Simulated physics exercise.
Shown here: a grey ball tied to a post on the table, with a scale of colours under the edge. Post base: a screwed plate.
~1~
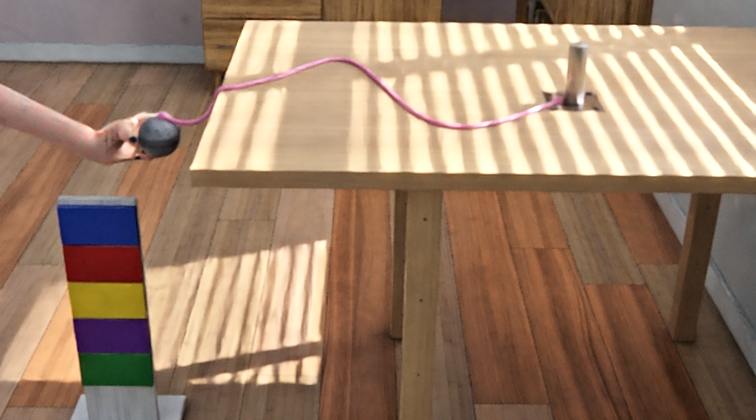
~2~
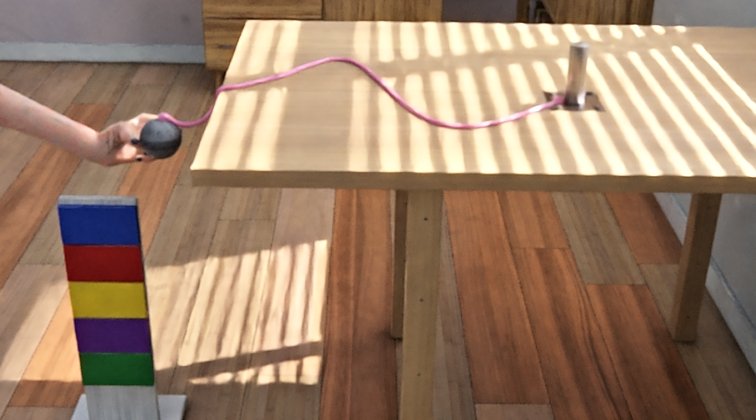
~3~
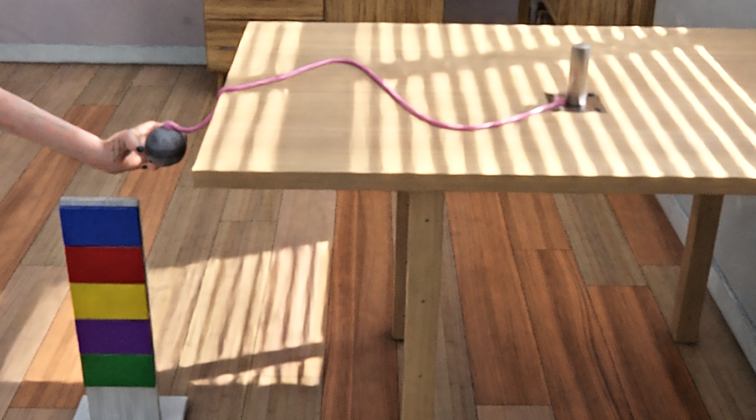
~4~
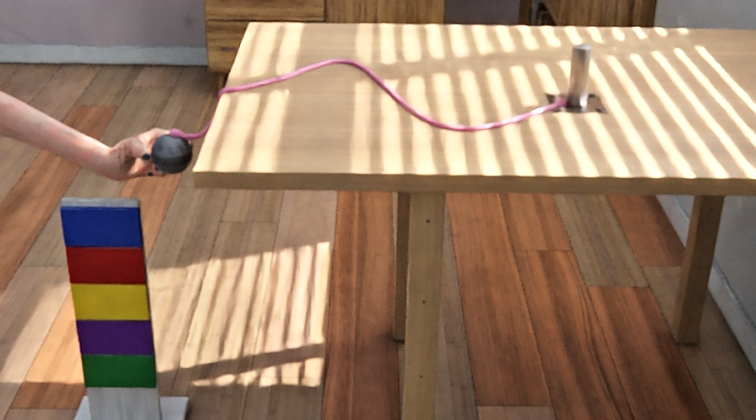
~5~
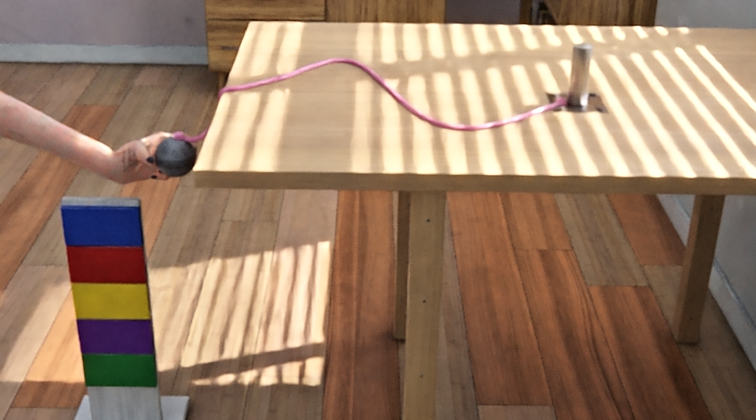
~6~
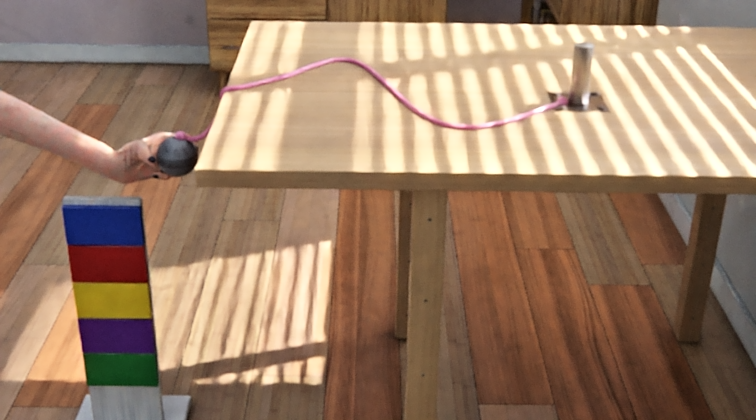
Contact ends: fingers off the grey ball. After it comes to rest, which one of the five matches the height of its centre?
The one that matches is purple.
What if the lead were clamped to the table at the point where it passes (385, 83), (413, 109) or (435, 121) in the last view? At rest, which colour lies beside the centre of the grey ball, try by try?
Red, then yellow, then yellow.
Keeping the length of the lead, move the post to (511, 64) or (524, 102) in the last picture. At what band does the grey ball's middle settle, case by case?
First try: Green; second try: Green.
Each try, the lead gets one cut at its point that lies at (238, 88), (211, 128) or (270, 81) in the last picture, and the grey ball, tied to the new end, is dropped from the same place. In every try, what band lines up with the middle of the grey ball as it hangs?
One at a time, the answers are: Red; yellow; blue.
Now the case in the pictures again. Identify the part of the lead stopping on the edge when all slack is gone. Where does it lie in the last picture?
You'll find it close to (359, 63).
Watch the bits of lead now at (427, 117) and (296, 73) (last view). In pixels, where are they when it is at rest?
(388, 97) and (225, 184), approximately.
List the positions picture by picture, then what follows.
The first picture shows grey ball (159, 137); blue (98, 227); red (102, 265); yellow (107, 302); purple (111, 337); green (115, 371).
The second picture shows grey ball (160, 139); lead through (524, 114) (432, 122) (383, 84) (331, 60) (253, 83).
The third picture shows grey ball (166, 146).
The fourth picture shows grey ball (171, 154); lead through (526, 117) (435, 124) (385, 86) (333, 62) (255, 86).
The fifth picture shows grey ball (176, 157).
The sixth picture shows grey ball (177, 156); lead through (528, 115) (437, 122) (387, 85) (335, 61) (257, 84).
Early on, ball near (249, 332); level with purple.
Midway, ball near (224, 339); level with purple.
Finally, ball near (239, 338); level with purple. Its middle rests at the purple band.
